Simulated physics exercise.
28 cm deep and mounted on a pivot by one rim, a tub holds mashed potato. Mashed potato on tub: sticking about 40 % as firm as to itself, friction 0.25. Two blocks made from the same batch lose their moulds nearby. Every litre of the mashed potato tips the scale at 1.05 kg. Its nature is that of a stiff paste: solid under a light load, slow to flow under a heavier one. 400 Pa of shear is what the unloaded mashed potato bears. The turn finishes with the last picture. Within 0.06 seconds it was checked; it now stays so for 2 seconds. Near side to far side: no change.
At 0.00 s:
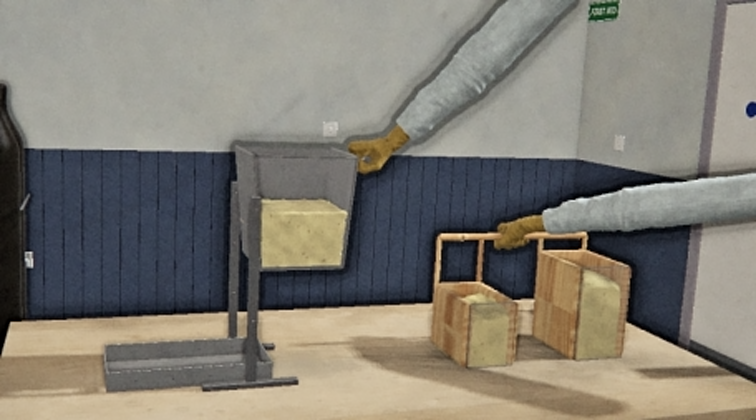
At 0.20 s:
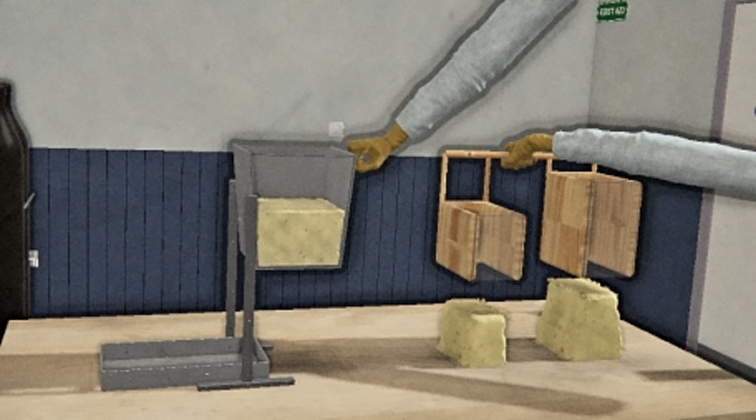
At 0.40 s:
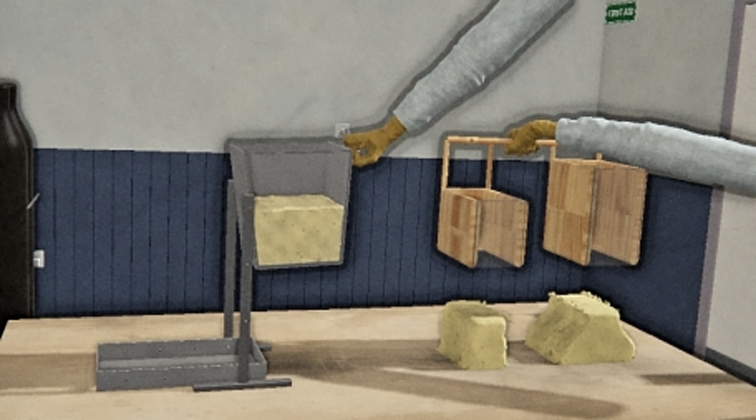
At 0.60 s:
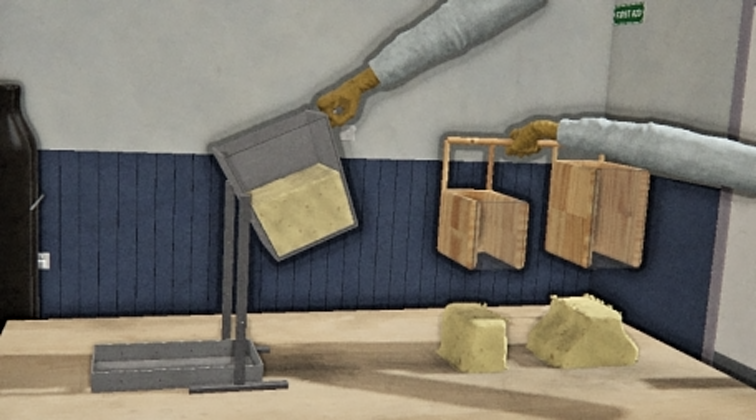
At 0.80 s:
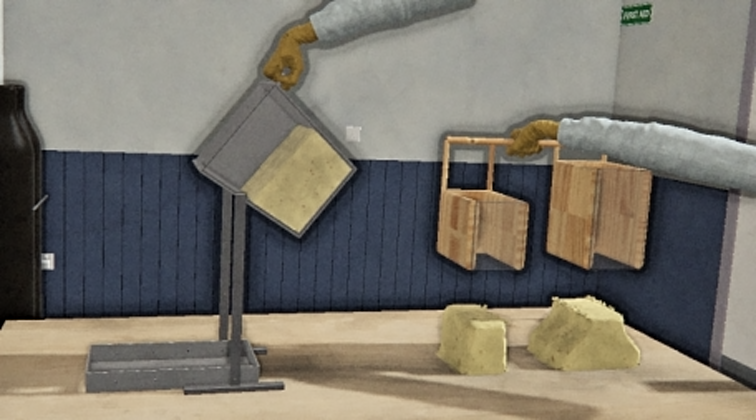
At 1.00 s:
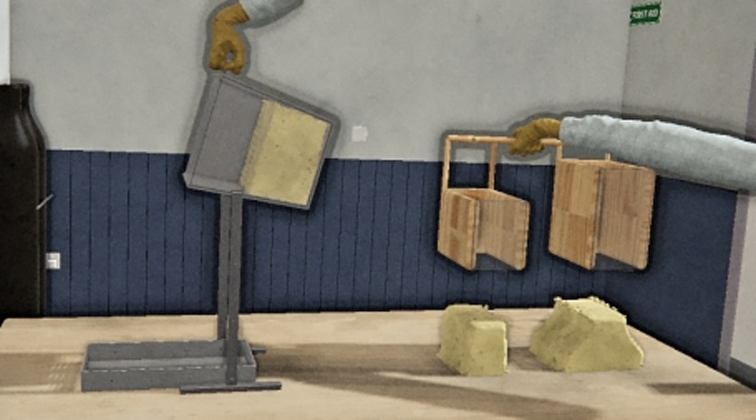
Two wooden moulds were lifted by a gloved hand off two pale yellow blocks, which sagged, the right one more, and then another gloved hand steadily tilted a grey tub of the same stuff leftward.
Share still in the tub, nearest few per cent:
100 %.
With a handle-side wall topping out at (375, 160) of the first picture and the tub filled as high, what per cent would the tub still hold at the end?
About 100 % stays in the tub.
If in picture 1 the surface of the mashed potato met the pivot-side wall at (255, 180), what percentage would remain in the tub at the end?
In that case, around 100 percent.
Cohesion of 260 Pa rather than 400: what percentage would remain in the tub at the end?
It would come to about 100 %.
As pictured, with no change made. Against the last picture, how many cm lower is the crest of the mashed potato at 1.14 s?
I reckon it's close to 2 cm.
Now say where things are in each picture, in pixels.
In the first frame, handle-side rim at (355, 157), tilt 0 degrees; highest point of the mashed potato at (302, 212); test blocks 15 cm, 23 cm high (left to right).
In the second frame, handle-side rim at (353, 156), tilt 0 degrees; highest point of the mashed potato at (299, 211); test blocks 14 cm, 19 cm high (left to right).
In the third frame, handle-side rim at (349, 150), tilt 3 degrees; highest point of the mashed potato at (337, 207); test blocks 14 cm, 16 cm high (left to right).
In the fourth frame, handle-side rim at (324, 116), tilt 24 degrees; highest point of the mashed potato at (339, 174); test blocks 14 cm, 15 cm high (left to right).
In the fifth frame, handle-side rim at (273, 85), tilt 52 degrees; highest point of the mashed potato at (316, 133); test blocks 14 cm, 15 cm high (left to right).
In the sixth frame, handle-side rim at (221, 77), tilt 75 degrees; highest point of the mashed potato at (280, 106); test blocks 14 cm, 15 cm high (left to right).
By 1.14 s, the tub is at 75 degrees and holds 100 %.
By 1.31 s, the tub is at 75 degrees and holds 100 %.
By 1.48 s, the tub is at 75 degrees and holds 100 %.
By 1.65 s, the tub is at 75 degrees and holds 100 %.
By 3.00 s, at the end, the tub is at 75 degrees and holds 100 %.
